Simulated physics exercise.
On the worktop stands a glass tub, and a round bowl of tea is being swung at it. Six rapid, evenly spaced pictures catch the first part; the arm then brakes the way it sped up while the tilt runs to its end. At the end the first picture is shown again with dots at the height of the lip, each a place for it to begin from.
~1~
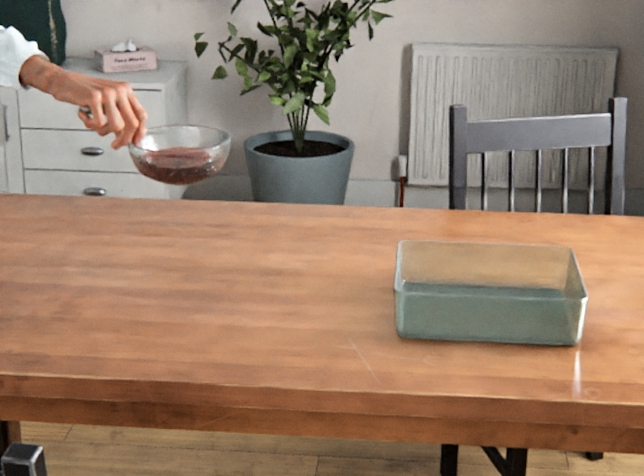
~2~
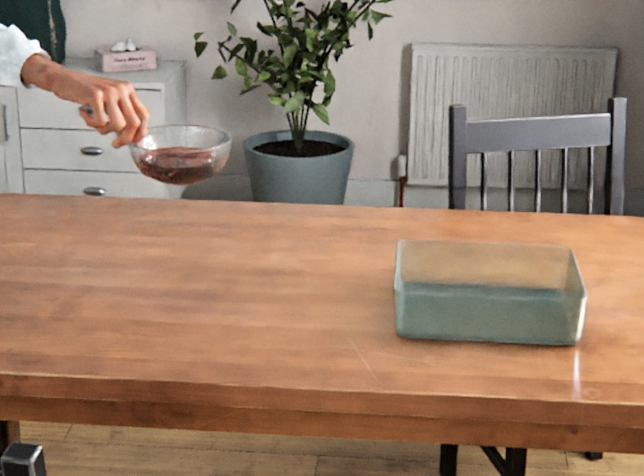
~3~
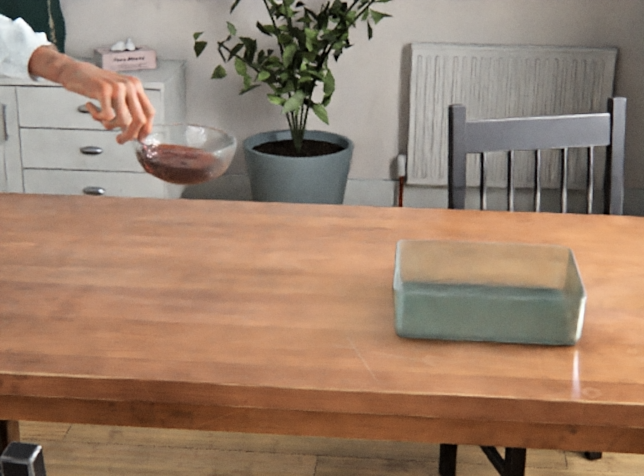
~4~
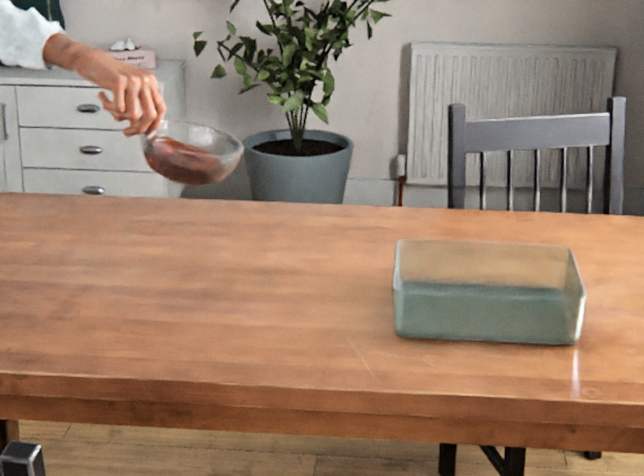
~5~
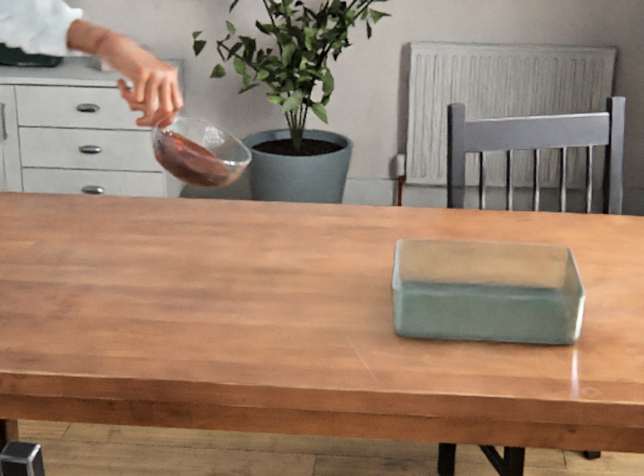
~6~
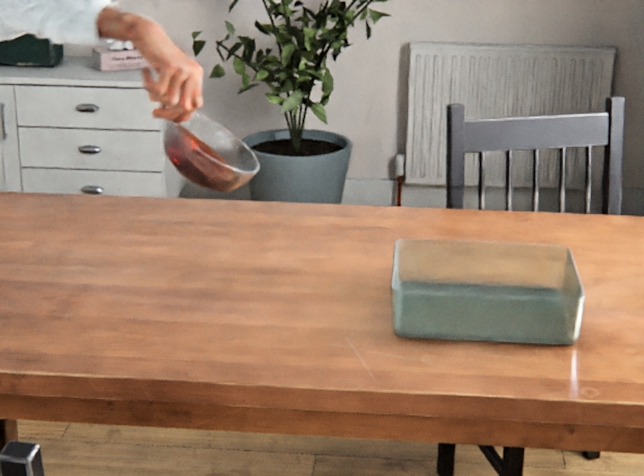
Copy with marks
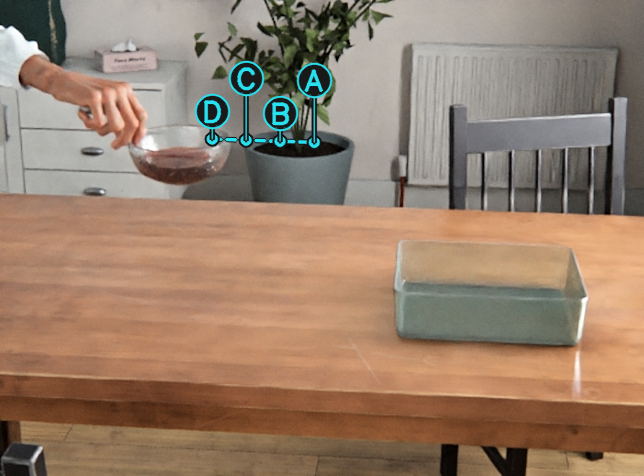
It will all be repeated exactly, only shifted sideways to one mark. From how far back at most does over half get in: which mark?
Use spot C.
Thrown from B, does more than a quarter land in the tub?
Yes.
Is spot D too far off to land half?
Yes.
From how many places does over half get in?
Three.
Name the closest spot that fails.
The answer is D.
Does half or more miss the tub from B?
No.
On the marked copy, A at (314, 142); B at (280, 141); C at (246, 140); D at (212, 139).
With A, about 65 % lands in the tub, 4 % falls short and 31 % goes beside or beyond.
With B, about 73 % lands in the tub, 3 % falls short and 25 % goes beside or beyond.
With C, about 72 % lands in the tub, 14 % falls short and 14 % goes beside or beyond.
With D, about 6 % lands in the tub, 85 % falls short and 8 % goes beside or beyond.
